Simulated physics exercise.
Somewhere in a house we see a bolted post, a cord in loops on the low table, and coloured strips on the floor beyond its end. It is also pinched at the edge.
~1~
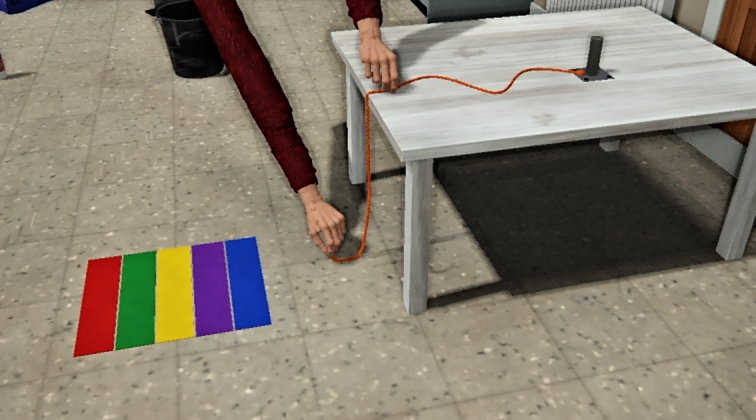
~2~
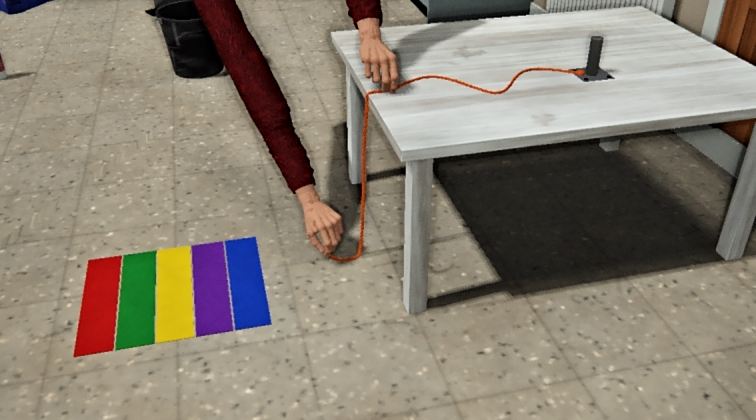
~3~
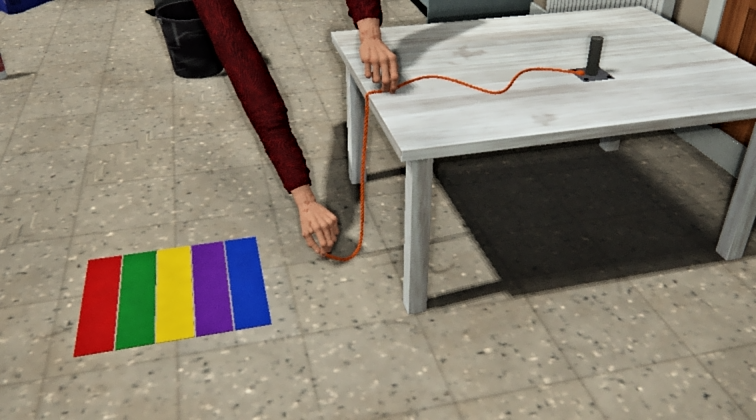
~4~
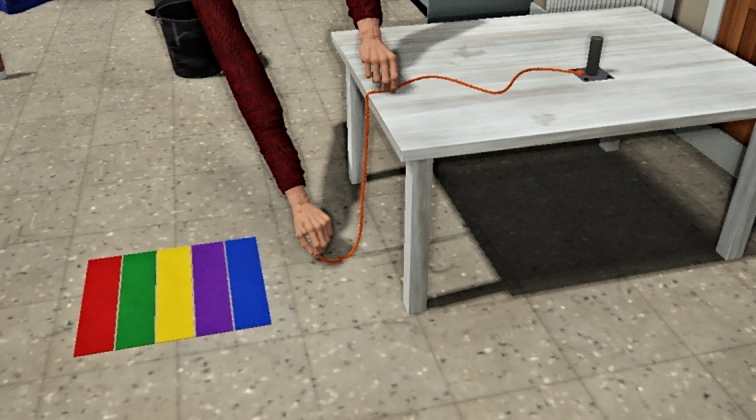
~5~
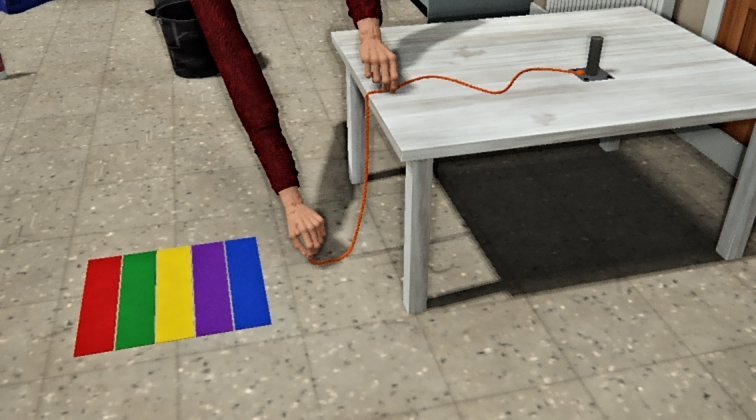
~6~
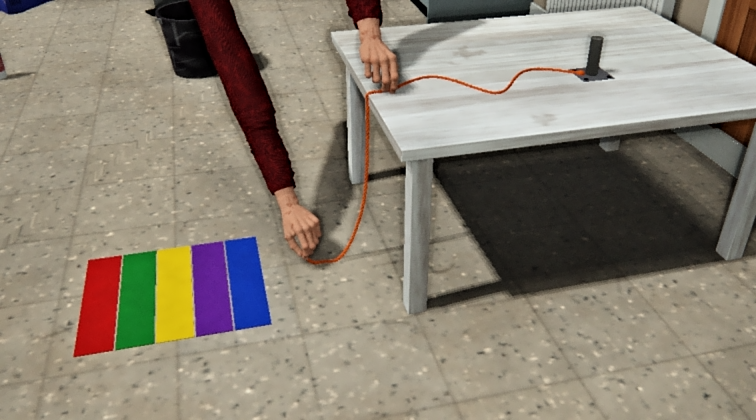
A hand holding the end of an orange cord near the floor moved slightly left toward some coloured strips, while the other hand stayed pinching the cord at the edge of the low table.
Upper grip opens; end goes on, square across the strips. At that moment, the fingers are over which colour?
Over the green one.
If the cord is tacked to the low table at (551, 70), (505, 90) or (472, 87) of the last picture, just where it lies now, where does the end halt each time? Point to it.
Pixel places, try by try: (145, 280), (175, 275), (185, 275).
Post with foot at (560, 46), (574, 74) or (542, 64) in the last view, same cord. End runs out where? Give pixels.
Try by try, about (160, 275), (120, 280) and (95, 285).
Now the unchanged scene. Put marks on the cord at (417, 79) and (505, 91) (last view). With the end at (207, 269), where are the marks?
One lands at (372, 95), the other at (473, 86).
Soon after, end near (207, 269); over purple.
Then, end near (163, 276); over yellow.
At full stretch, end near (138, 280); over green. It gets as far as the green strip.
